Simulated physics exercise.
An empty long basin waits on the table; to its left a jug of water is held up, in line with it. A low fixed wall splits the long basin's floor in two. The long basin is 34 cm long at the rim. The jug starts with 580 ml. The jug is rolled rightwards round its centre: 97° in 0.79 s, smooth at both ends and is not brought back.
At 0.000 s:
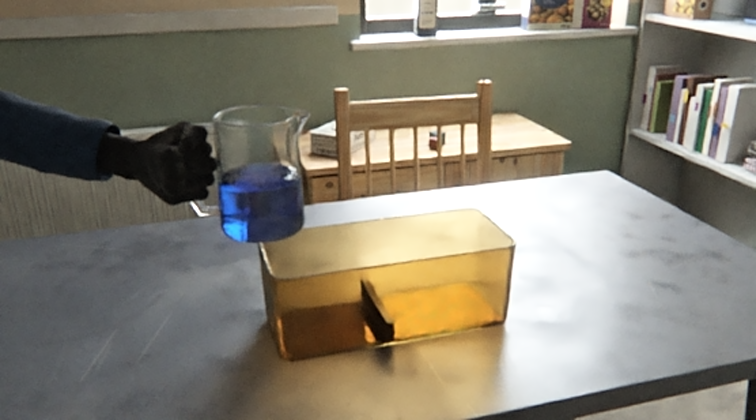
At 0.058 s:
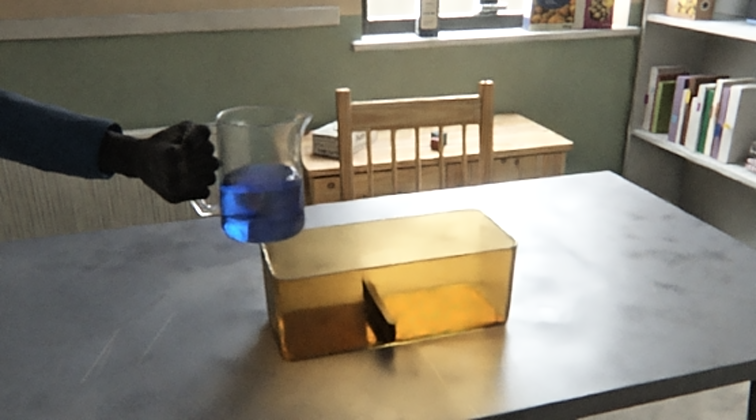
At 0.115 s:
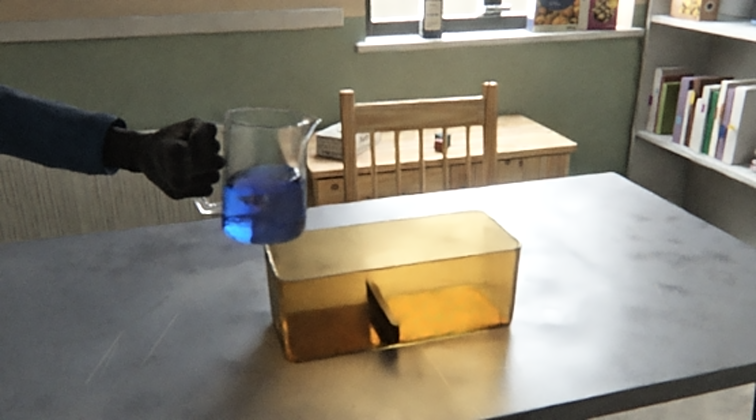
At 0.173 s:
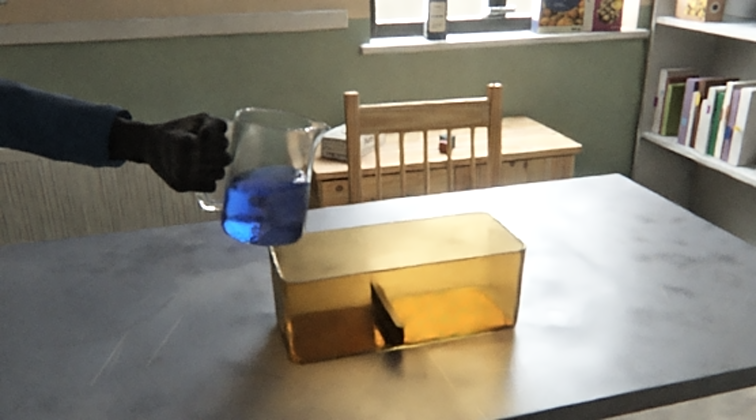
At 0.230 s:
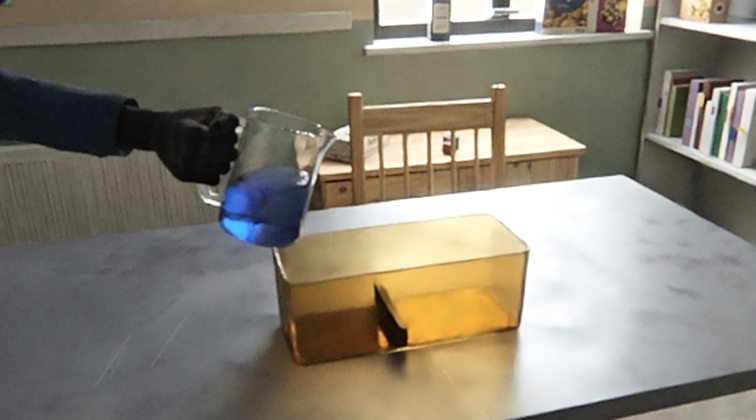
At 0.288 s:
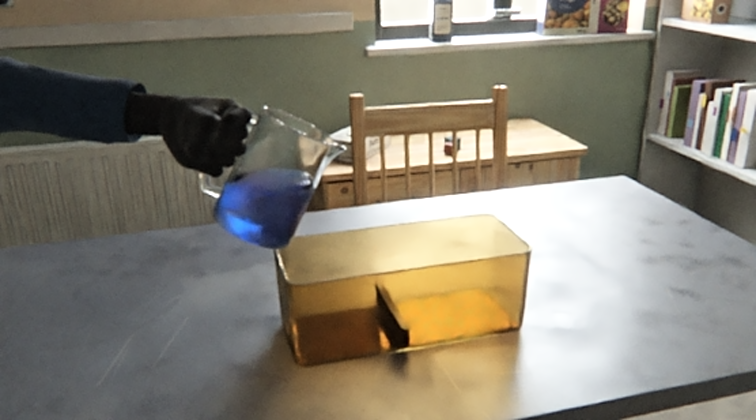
On a grey table indoors, a dark-gloved hand tilts a glass jug of blue liquid rightwards beside a long amber basin.
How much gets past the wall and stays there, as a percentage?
Roughly 41 per cent is past the wall.
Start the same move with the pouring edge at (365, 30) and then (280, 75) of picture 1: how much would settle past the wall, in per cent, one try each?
In turn about 85 and 15 per cent.
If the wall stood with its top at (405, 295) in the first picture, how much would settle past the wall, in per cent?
In that case some 10 per cent.
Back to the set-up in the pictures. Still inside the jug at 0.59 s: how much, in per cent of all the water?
Some 96 per cent.
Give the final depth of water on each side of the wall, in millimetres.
Some 18 mm on the left and 10 mm on the right.
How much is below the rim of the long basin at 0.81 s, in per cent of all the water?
Near 32 in a hundred.
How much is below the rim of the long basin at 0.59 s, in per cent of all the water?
Some 0 per cent.
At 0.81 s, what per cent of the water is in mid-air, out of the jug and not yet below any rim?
Some 18 per cent.
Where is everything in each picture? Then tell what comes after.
In the first picture, it leans 0°; its right rim is at (310, 113); the water meets the walls at (220, 177) and (297, 169); the long basin's rim runs from (264, 258) to (497, 226); the wall's top is at (376, 300).
In the second picture, it leans 1°; its right rim is at (313, 114); the water meets the walls at (222, 178) and (299, 169).
In the third picture, it leans 5°; its right rim is at (320, 119); the water meets the walls at (225, 181) and (302, 170).
In the fourth picture, it leans 11°; its right rim is at (330, 127); the water meets the walls at (228, 183) and (307, 172).
In the fifth picture, it leans 19°; its right rim is at (340, 136); the water meets the walls at (229, 185) and (311, 174).
In the sixth picture, it leans 28°; its right rim is at (346, 148); the water meets the walls at (222, 190) and (313, 176).
Then, 0.59 s in, the tilt is 82° and 95 per cent is still to pour, 0 is left of the wall and 0 right of it.
Then, 0.81 s in, the tilt is 97° and 50 per cent is still to pour, 25 is left of the wall and 7 right of it.
Then, 1.04 s in, the tilt is 97° and 20 per cent is still to pour, 37 is left of the wall and 36 right of it.
Then, 1.29 s in, the tilt is 97° and 7 per cent is still to pour, 50 is left of the wall and 40 right of it.
Finally, 58 per cent lies left of the wall, 41 right of it and 0 outside.
